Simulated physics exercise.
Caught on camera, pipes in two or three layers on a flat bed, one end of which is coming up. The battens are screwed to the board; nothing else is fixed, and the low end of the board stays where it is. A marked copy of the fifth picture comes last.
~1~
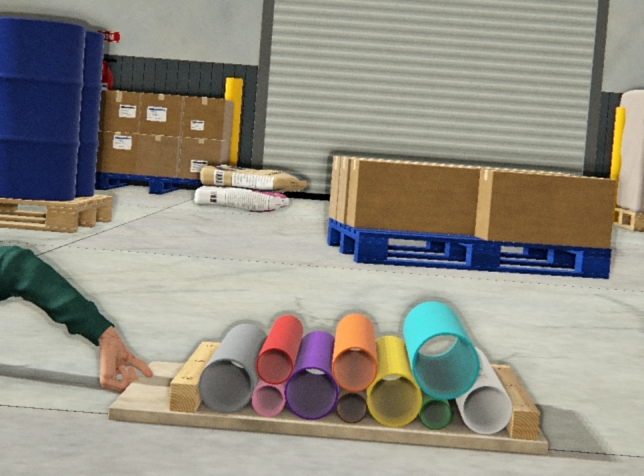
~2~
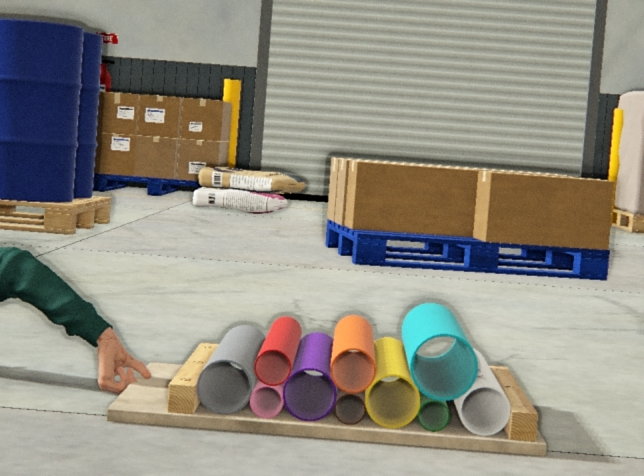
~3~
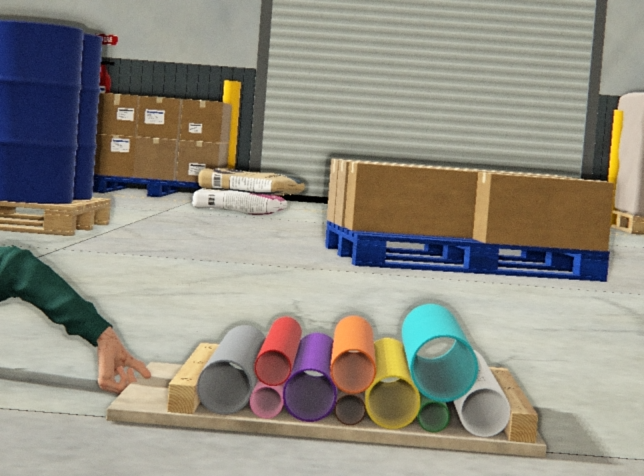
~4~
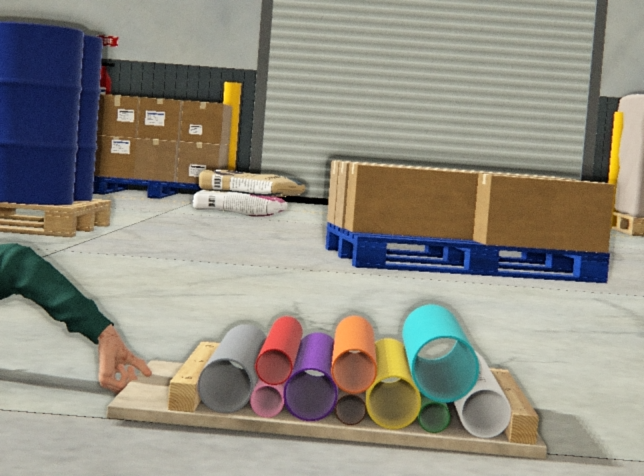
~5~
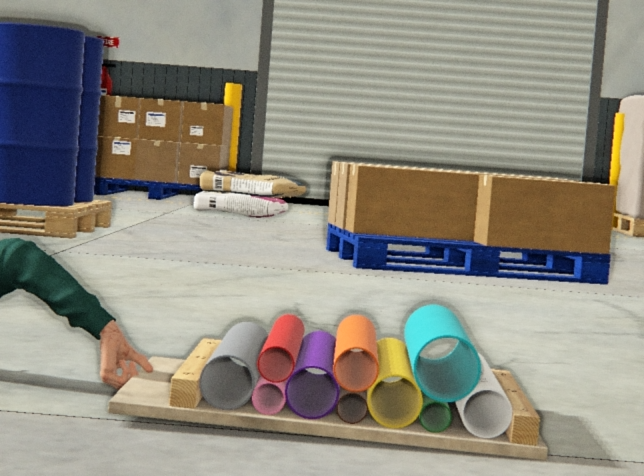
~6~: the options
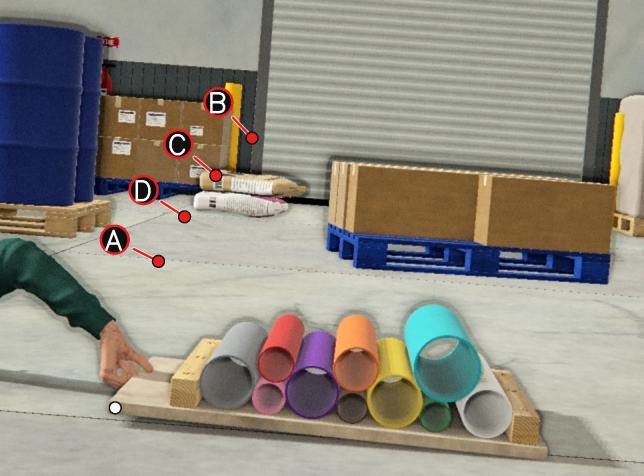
In a warehouse, a hand holds the left end of a board of stacked colored pipes, barely moving.
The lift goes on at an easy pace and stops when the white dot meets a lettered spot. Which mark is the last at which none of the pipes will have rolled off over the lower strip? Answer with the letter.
Mark C is as high as it can go.
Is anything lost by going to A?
At A: No.
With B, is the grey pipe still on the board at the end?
The grey pipe: Yes.
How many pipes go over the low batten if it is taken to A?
It comes to none.
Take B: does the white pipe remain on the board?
Yes.
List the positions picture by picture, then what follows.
Board (332, 390); grey pipe (226, 386), in the first frame.
Purple pipe (310, 394), in the second frame.
Board (330, 392); grey pipe (225, 387); pink pipe (267, 402); white pipe (485, 411), in the third frame.
Board (330, 392); grey pipe (225, 385); pink pipe (267, 401), in the fourth frame.
Board (332, 390); grey pipe (227, 382); pink pipe (269, 398), in the fifth frame.
On the copy, A at (159, 262); B at (252, 138); C at (216, 175); D at (184, 217); the white dot at (115, 408).
On C. First, board at 20°.
Then, board at 36°.
Finally, board at 36°, none over the low batten.
By contrast, A none over the low batten; B one over the low batten (turquoise); D none over the low batten.
